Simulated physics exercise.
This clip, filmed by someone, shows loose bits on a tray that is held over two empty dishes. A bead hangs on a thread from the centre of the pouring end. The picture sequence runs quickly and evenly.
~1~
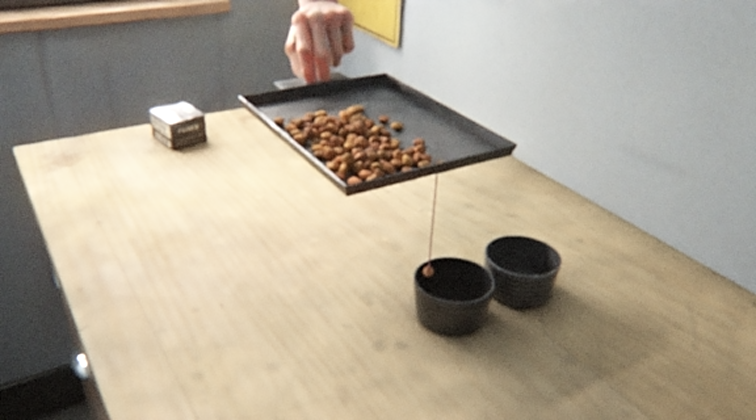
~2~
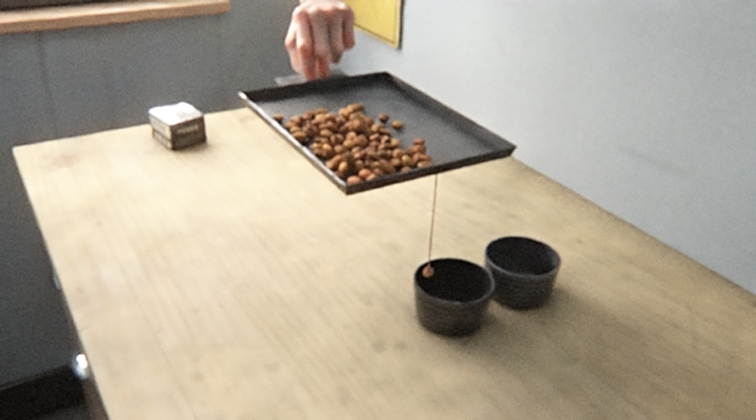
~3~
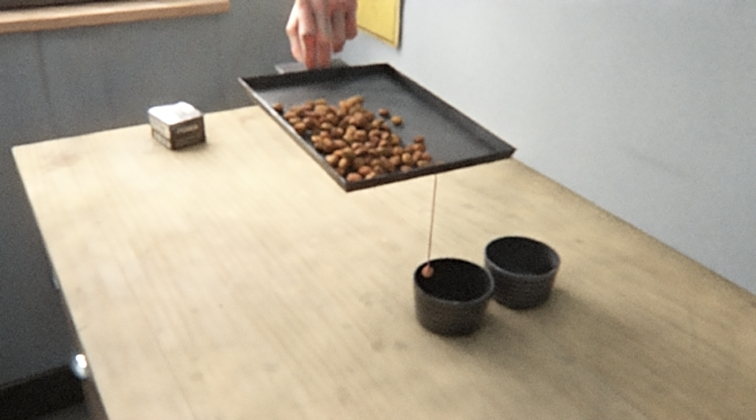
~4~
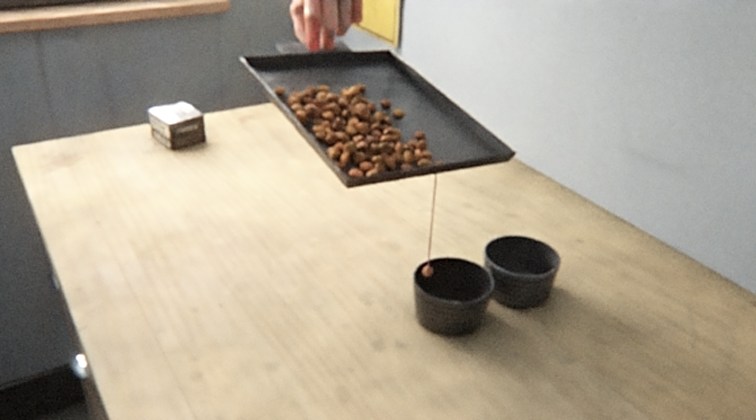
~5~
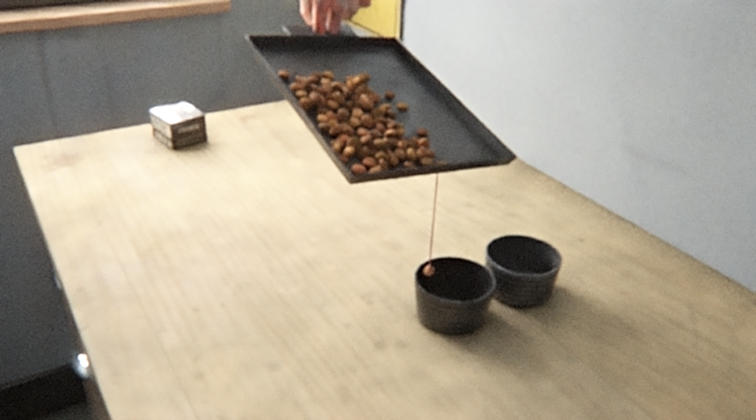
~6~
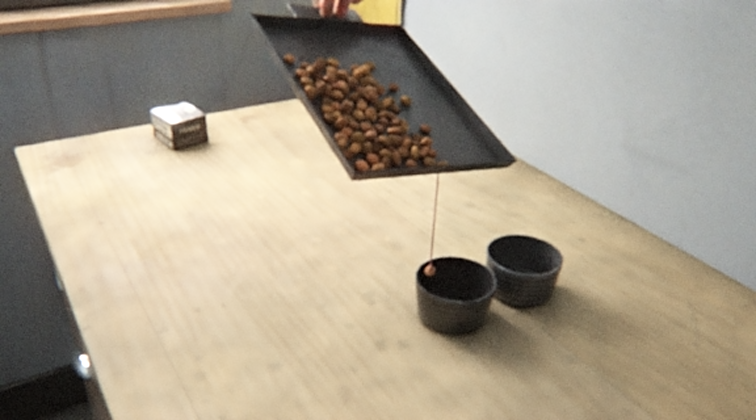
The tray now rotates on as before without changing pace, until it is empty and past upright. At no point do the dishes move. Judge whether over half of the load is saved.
Most likely the dishes will collect the majority of it.
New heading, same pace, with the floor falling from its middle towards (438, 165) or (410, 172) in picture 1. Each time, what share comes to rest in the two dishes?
Around 20 percent for the first aim and around 0 percent for the second.
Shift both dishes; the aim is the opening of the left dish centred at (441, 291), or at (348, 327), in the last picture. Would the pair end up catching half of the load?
The first time it's higher than half, the second time lower than half.
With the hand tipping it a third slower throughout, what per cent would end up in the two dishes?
It would be around 60 percent.
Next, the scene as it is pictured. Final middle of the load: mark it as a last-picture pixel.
The centre settles at about (498, 296).
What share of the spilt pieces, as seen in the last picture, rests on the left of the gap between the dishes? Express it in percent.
Near 30 in a hundred.
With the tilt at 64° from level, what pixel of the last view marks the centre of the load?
Somewhere around pixel (463, 153) in the last picture.
Soon, tray tipped steeply; nearly all on the tray; a small part in the air.
A while on, tray tipped past a quarter turn; a stray few on the tray; about a quarter in the left dish; about a third in the right dish; about a quarter outside both; about a quarter in the air.
Towards the end, tray tipped past a quarter turn; about a quarter in the left dish; about a third in the right dish; about a third outside both; a stray few in the air.
Finally, tray tipped past a quarter turn; about a quarter in the left dish; about a third in the right dish; about a third outside both; a stray few in the air.
